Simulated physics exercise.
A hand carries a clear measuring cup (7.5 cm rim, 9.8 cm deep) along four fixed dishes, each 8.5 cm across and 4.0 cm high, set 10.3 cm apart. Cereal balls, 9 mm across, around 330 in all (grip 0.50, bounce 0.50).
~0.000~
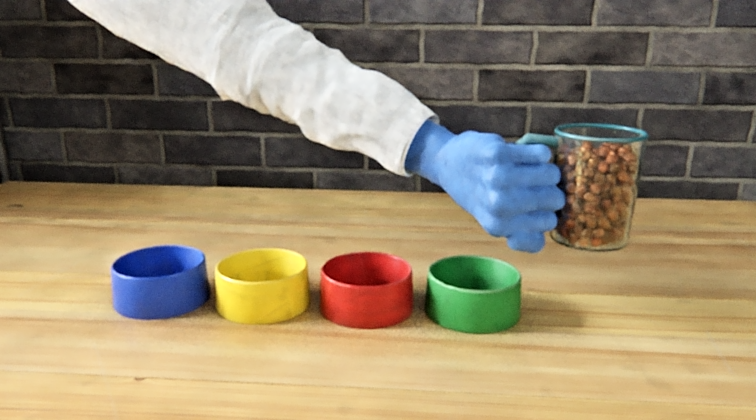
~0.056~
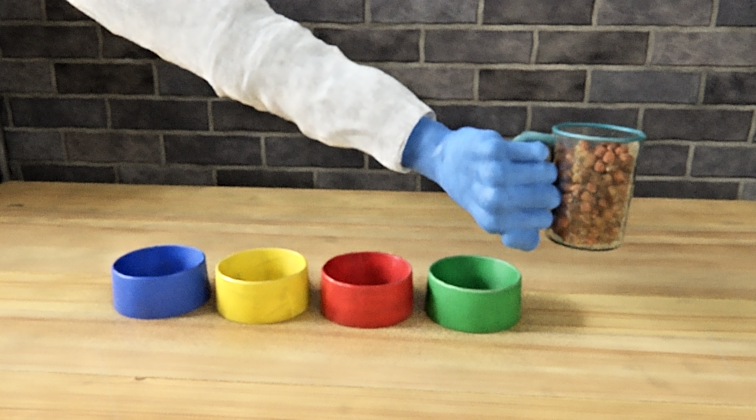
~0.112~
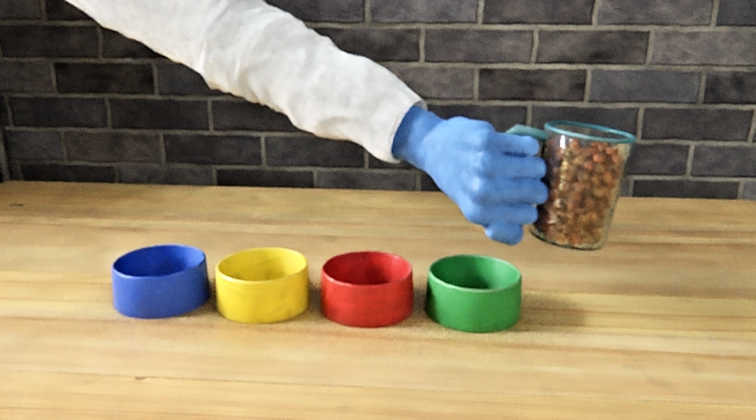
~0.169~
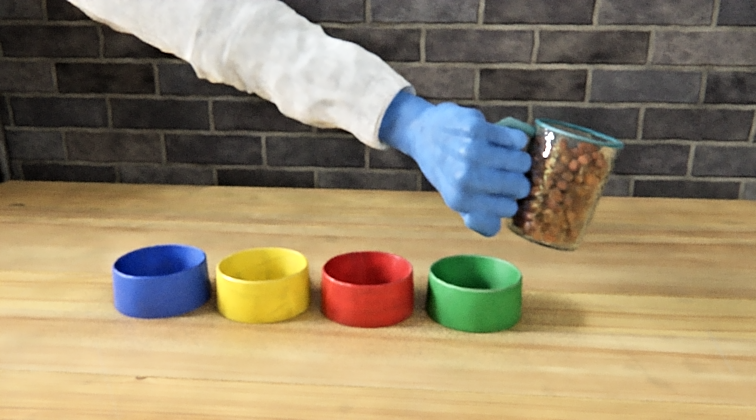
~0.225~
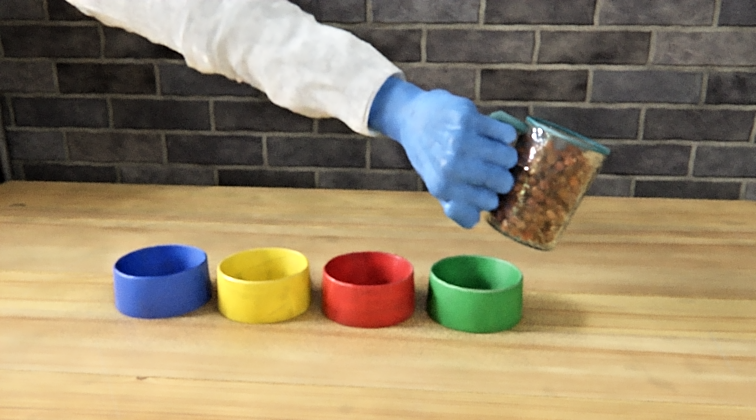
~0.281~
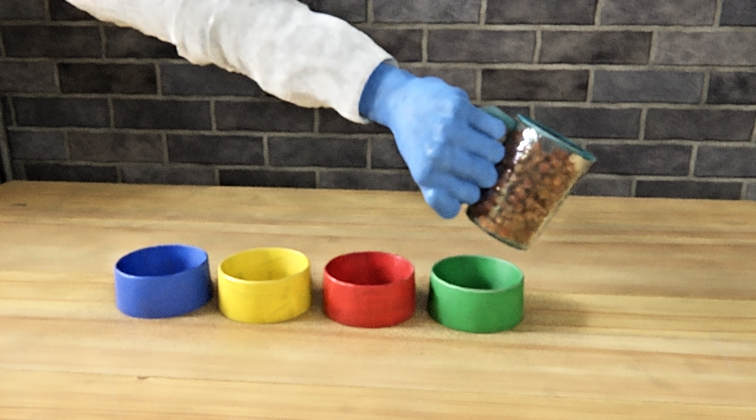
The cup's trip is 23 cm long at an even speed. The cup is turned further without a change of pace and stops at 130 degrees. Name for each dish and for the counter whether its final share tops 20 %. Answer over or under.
Red: Over, blue: Under, green: Under, yellow: Under, counter: Over.
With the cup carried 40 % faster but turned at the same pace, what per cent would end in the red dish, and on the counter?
In that case red 70, counter 30.
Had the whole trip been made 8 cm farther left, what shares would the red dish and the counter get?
Then: Red 30, counter 50.
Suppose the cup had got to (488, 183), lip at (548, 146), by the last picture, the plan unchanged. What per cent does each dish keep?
Red 60; blue 0; green 0; yellow 0.
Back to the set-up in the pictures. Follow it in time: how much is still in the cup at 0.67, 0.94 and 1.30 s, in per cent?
About 100, 90, 5.
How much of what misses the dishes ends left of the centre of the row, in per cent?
About 0 per cent.
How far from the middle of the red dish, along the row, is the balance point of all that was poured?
About 2 cm to its right.
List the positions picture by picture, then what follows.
Cup at (594, 187), tilt 0 degrees, lip at (644, 133), moved 0.0 cm; middle of the pieces at (597, 191); green dish at (474, 273); red dish at (367, 269); yellow dish at (262, 265); blue dish at (159, 261), in the first picture.
Cup at (590, 186), tilt 2 degrees, lip at (642, 134), moved 0.4 cm; middle of the pieces at (593, 190), in the second picture.
Cup at (578, 185), tilt 7 degrees, lip at (633, 137), moved 1.5 cm; middle of the pieces at (580, 190), in the third picture.
Cup at (560, 185), tilt 14 degrees, lip at (620, 144), moved 3.1 cm; middle of the pieces at (562, 189), in the fourth picture.
Cup at (543, 185), tilt 21 degrees, lip at (606, 151), moved 4.7 cm; middle of the pieces at (544, 189), in the fifth picture.
Cup at (526, 184), tilt 28 degrees, lip at (592, 158), moved 6.3 cm; middle of the pieces at (526, 189); green dish at (477, 272); red dish at (370, 268); yellow dish at (265, 264); blue dish at (162, 261). The cup turns about 125 degrees a second and travels 29 cm a second, in the sixth picture.
Then, at 0.67 s, tilt 77 degrees; cup holds 100 %.
Then, at 0.94 s, tilt 111 degrees; cup holds 90 %, red 5 %.
After 1.30 s, tilt 130 degrees; cup holds 5 %, red 70 %.
In the end, at 2.0 s, red 70 %, blue 0 %, green 5 %, yellow 0 %, counter 30 %.
